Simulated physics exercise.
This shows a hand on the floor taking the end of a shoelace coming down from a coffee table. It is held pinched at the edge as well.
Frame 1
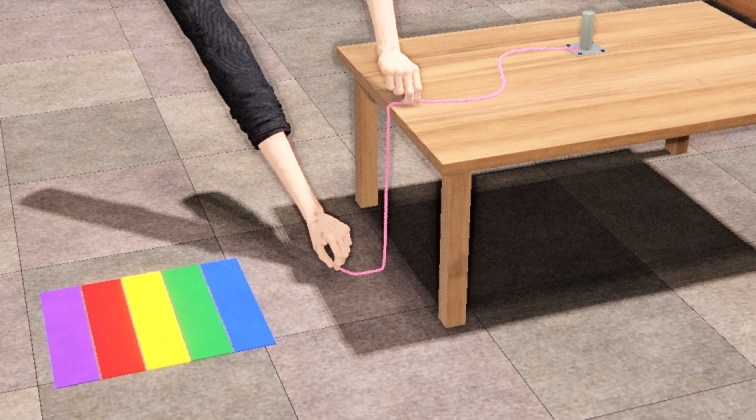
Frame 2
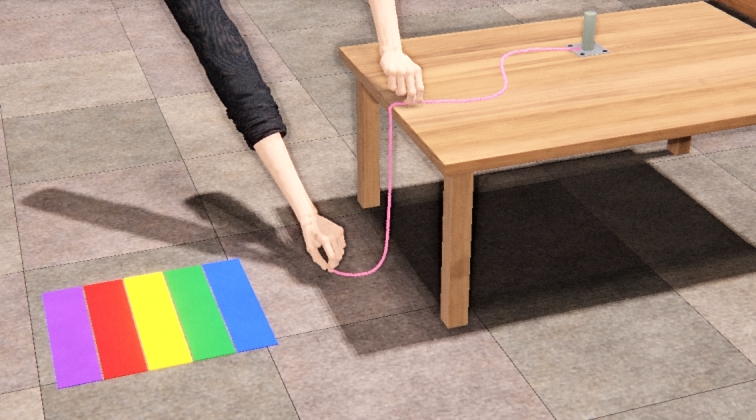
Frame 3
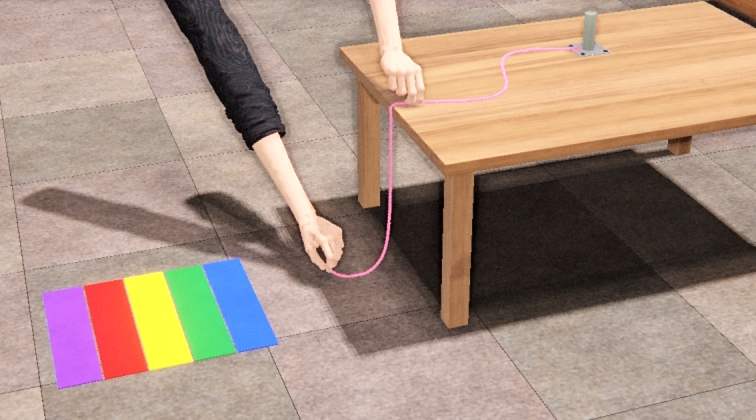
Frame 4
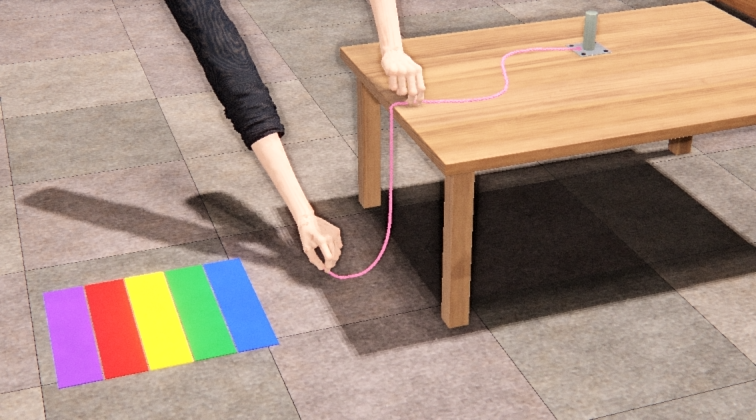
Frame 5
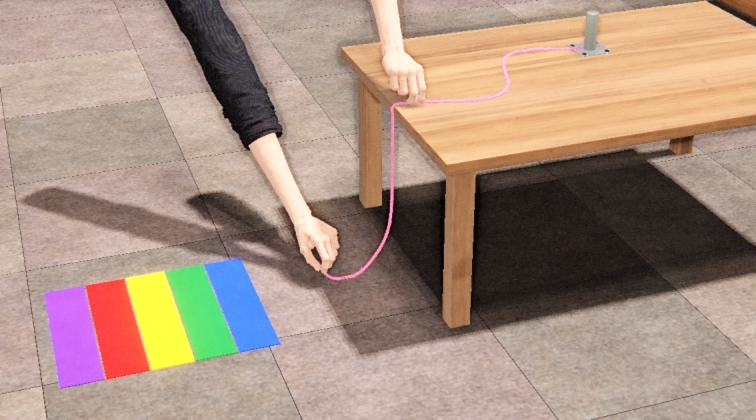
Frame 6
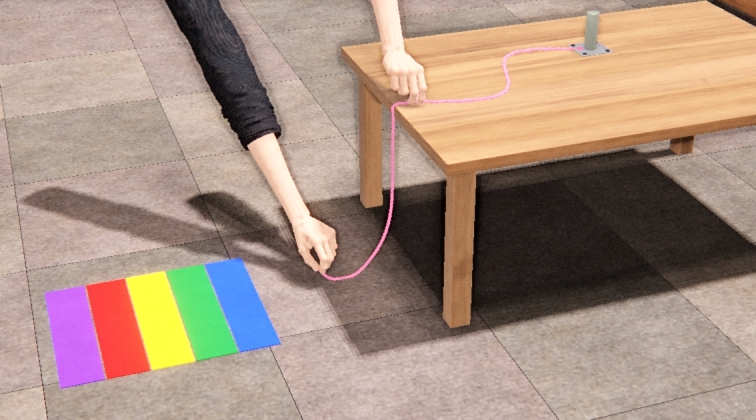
A hand near the floor draws the end of a pink cord slightly left.
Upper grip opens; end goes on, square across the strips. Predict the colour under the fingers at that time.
The yellow one.
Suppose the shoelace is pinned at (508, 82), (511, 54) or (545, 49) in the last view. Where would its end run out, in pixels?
It ends up near (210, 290) the first time, (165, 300) the second and (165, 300) the third.
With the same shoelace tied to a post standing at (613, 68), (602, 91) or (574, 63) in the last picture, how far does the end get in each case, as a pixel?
The places come out near (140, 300), (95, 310) and (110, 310).
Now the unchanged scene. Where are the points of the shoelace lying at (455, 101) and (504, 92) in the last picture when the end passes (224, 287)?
You'll find them at about (396, 102) and about (439, 87).
Early on, end near (224, 287); over blue.
Midway, end near (182, 295); over green.
At the end of the slack, end near (156, 299); over yellow. It gets as far as the yellow strip.
